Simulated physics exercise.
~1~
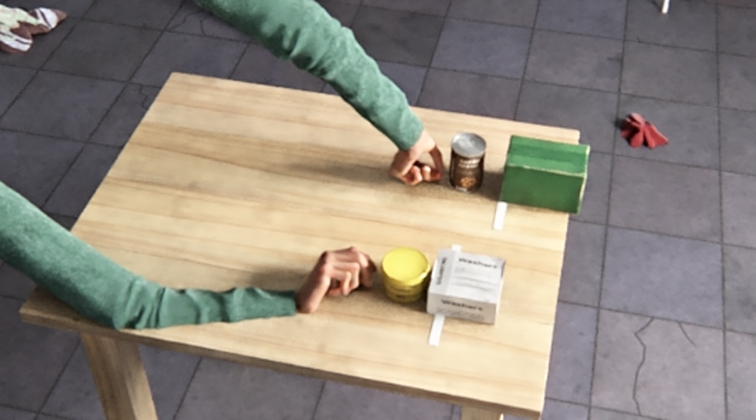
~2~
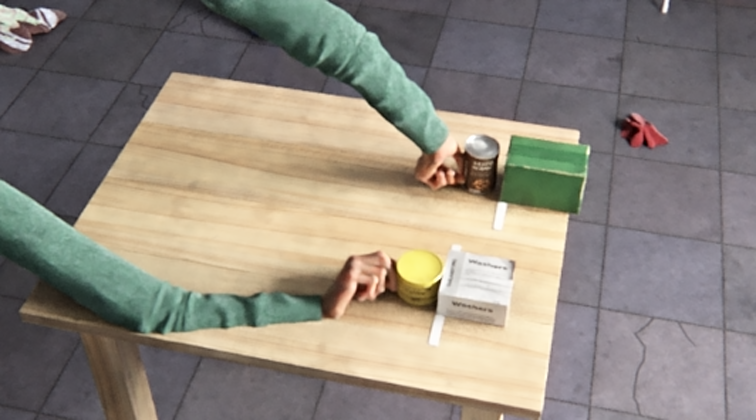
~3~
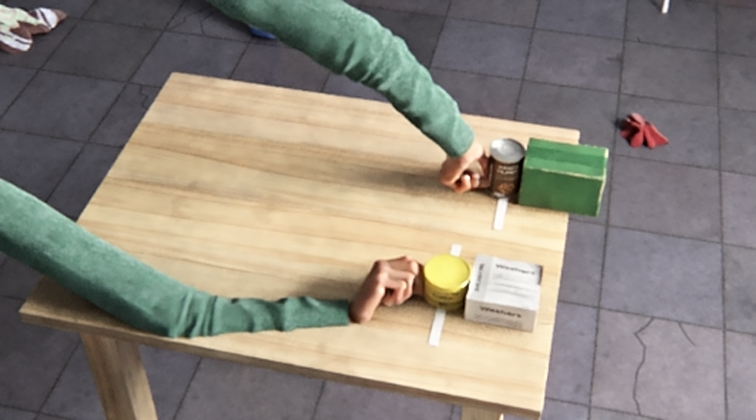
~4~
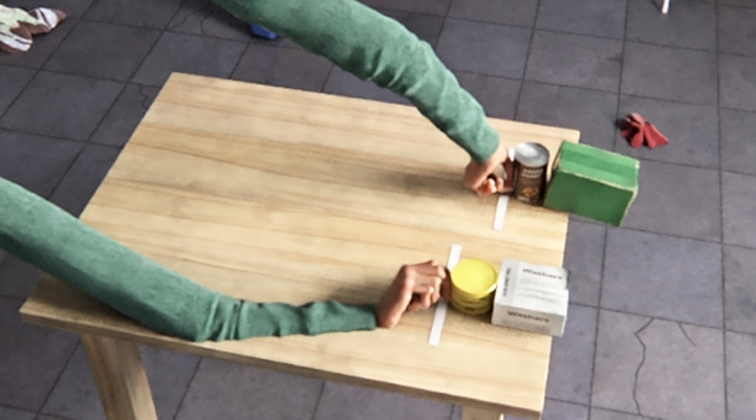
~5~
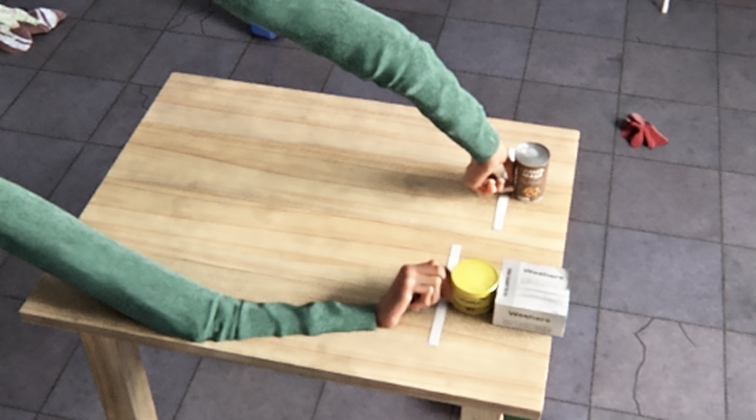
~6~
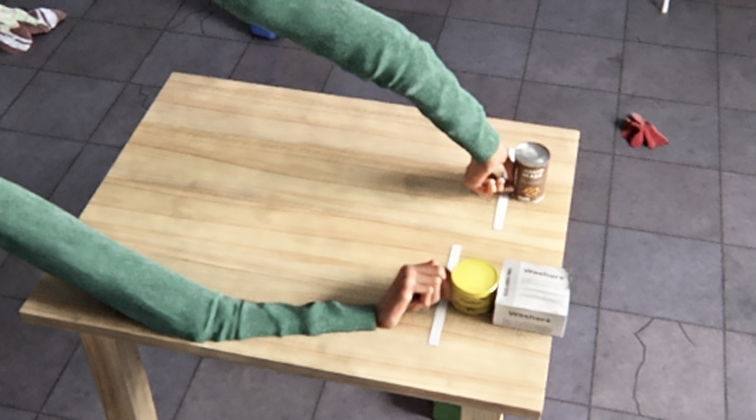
Two green-sleeved arms reach from the left across a pale wooden table on a grey tiled floor, seen from above at an angle. The far hand rests behind a brown tin beside a green box, while the near hand sits behind a yellow tub touching a white box, with white tape strips marking the tabletop. Both fists slowly push their pairs rightward, then halt around the tape. The green box tips over the right edge and drops out of sight, its green side later showing beneath the table. The tin stays upright, and the tub and white box remain on top, the latter at the edge.
